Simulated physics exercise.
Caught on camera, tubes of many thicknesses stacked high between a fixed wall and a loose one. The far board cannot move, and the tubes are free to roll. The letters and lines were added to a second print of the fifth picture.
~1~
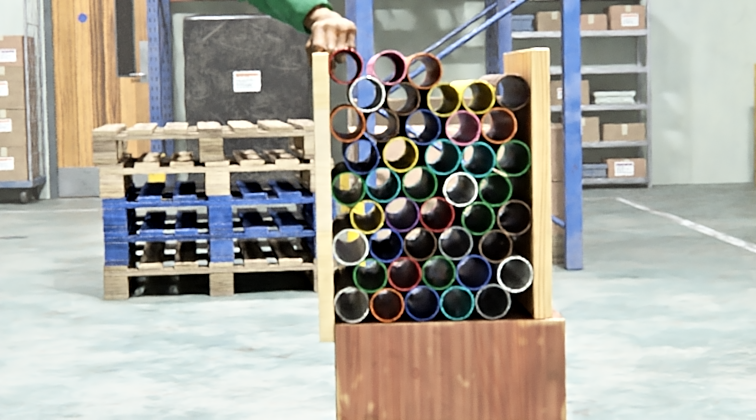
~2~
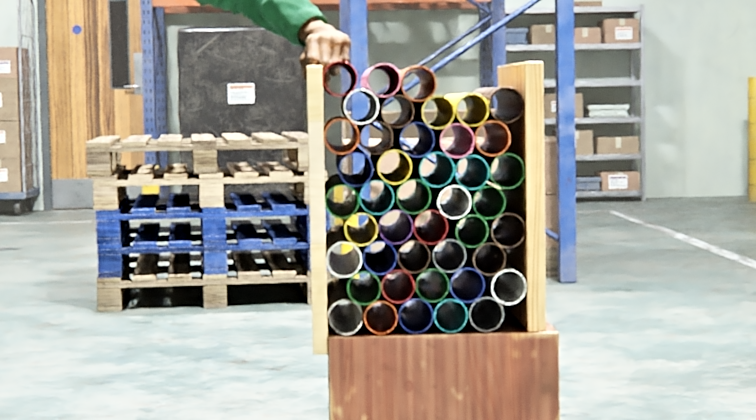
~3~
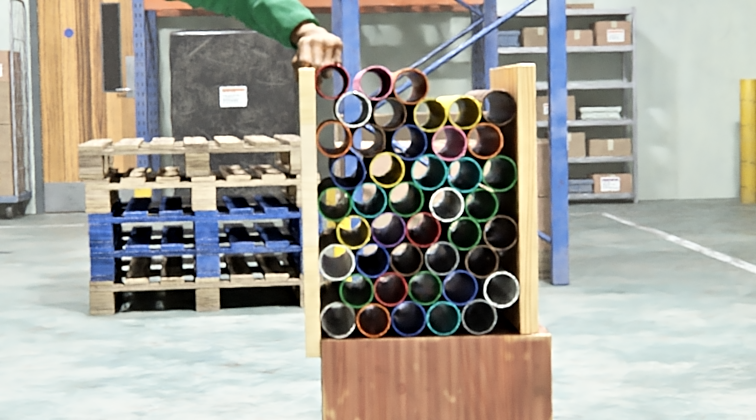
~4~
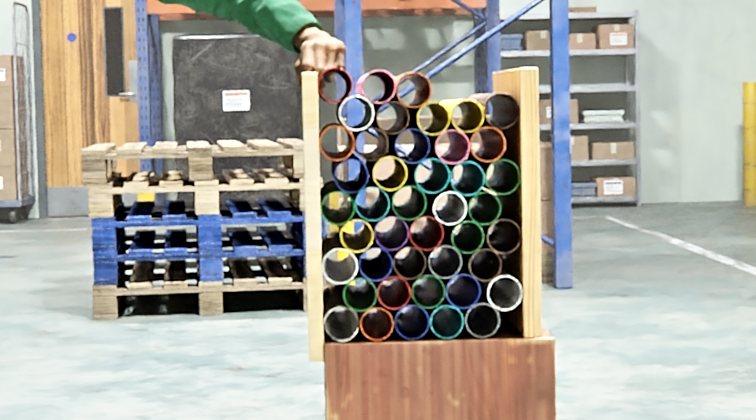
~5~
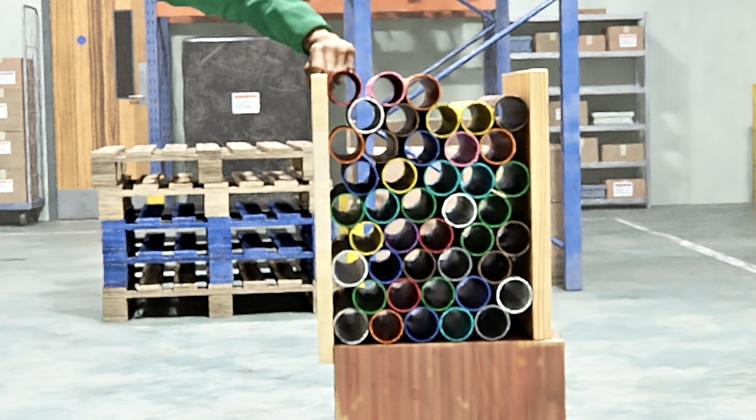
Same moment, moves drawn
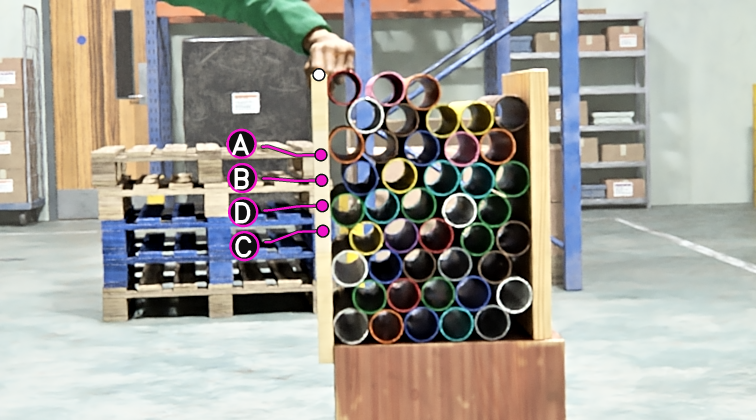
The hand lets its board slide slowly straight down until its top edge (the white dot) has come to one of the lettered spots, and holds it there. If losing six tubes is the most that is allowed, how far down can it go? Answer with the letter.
The lowest mark that will do is C.
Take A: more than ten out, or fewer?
Fewer than ten.
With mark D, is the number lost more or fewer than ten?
Fewer than ten.
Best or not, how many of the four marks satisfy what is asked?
Four of the four.
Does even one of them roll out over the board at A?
Yes, at A.
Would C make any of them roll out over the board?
At C: Yes.
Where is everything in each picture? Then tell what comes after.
The first frame shows a white tube (350, 247); a yellow tube (367, 217); a green tube (348, 189).
The second frame shows a green tube (342, 201); a turquoise tube (472, 172).
The third frame shows a brown tube (369, 141); a brown tube (390, 114).
The fourth frame shows a yellow tube (467, 116); side board (313, 208).
The fifth frame shows a white tube (351, 326); a green tube (370, 297); a white tube (349, 268).
On the copy, A at (321, 155); B at (322, 181); C at (323, 231); D at (322, 206); the white dot at (319, 75).
On C. First, top of the board (328, 146).
Then, top of the board (330, 225).
Finally, top of the board (330, 231), five out over the board.
By contrast, A one out over the board; B four out over the board; D four out over the board.
